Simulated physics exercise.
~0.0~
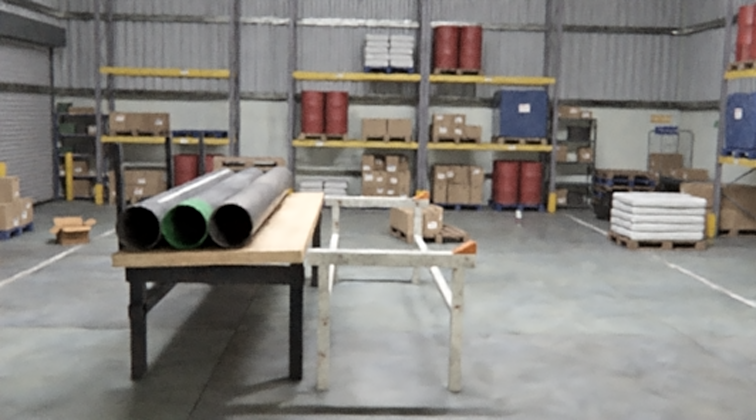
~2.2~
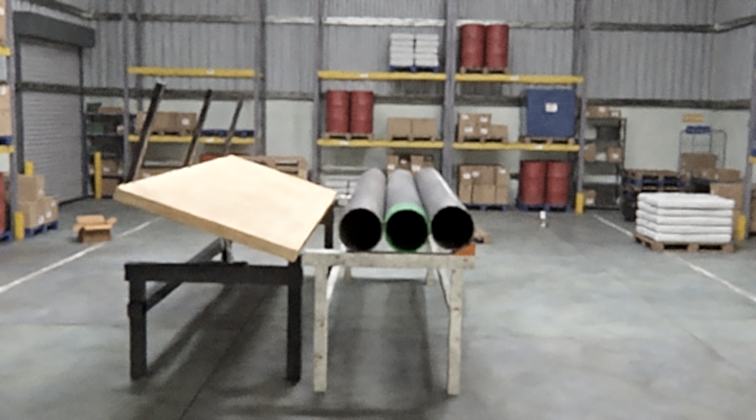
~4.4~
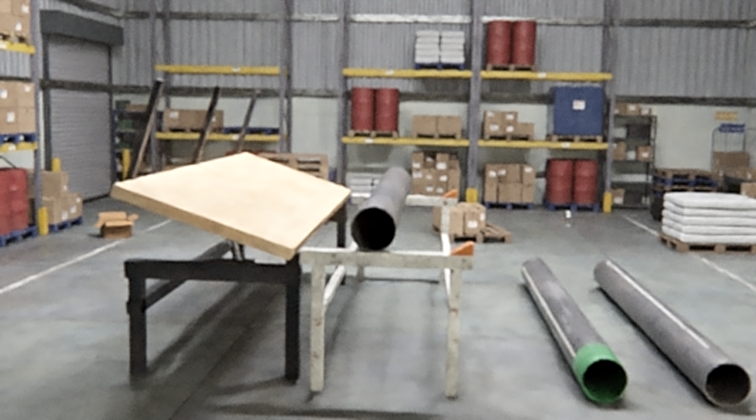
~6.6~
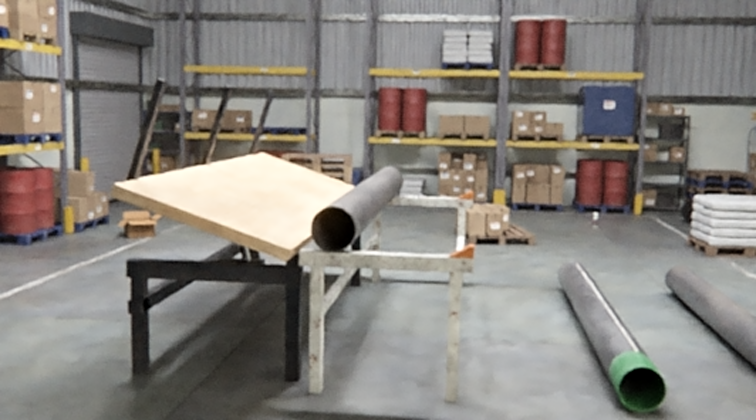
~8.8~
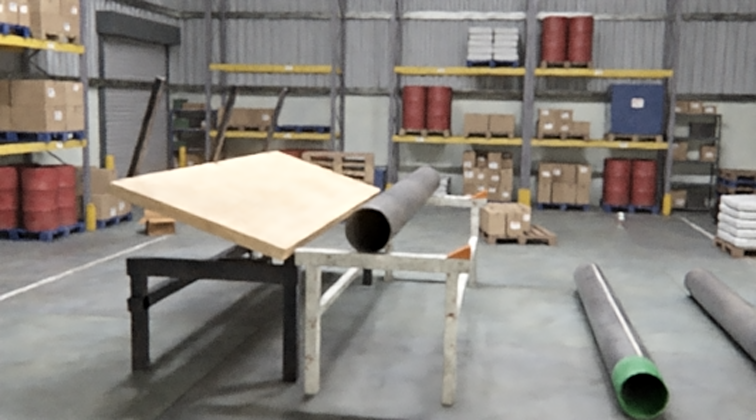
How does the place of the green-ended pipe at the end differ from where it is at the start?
At the start it lies on the wooden deck between the two other pipes, and at the end it rests on the floor to the right of the white rack.
